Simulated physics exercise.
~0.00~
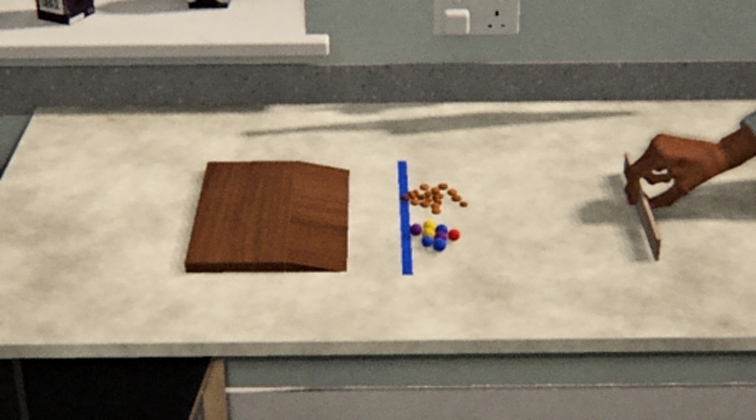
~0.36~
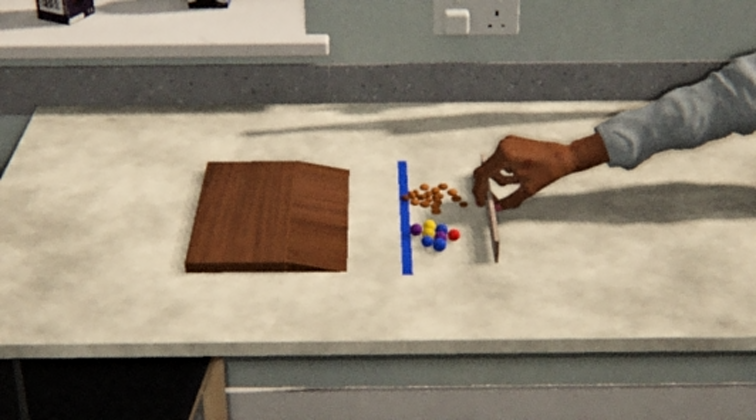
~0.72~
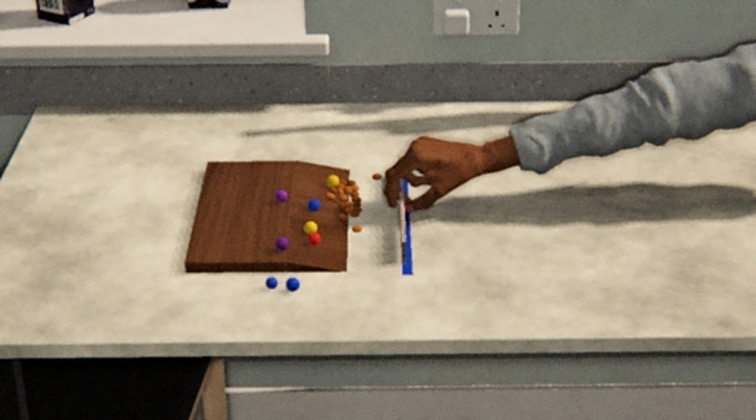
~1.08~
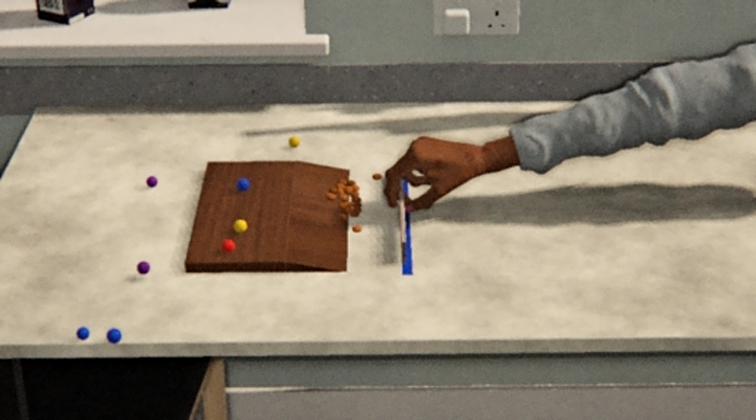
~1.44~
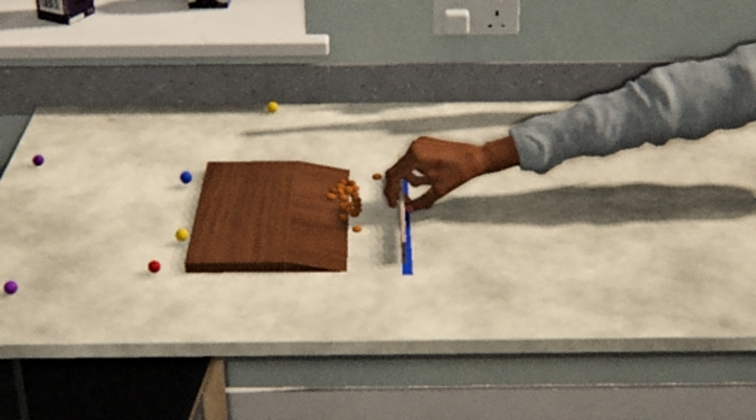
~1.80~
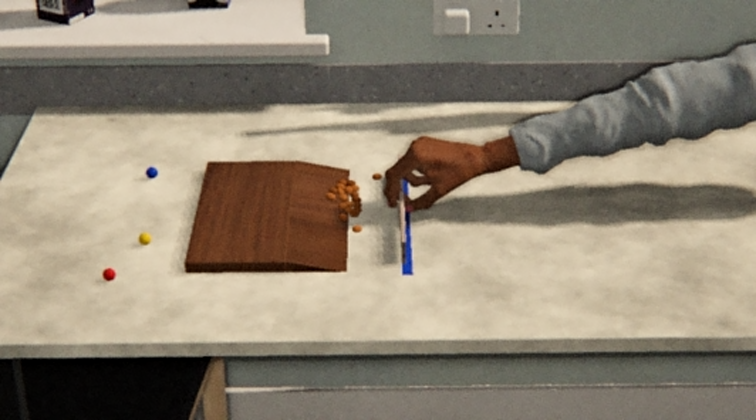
A hand pushes beads and brown bits leftward; the beads cross the ramp, the bits stay.
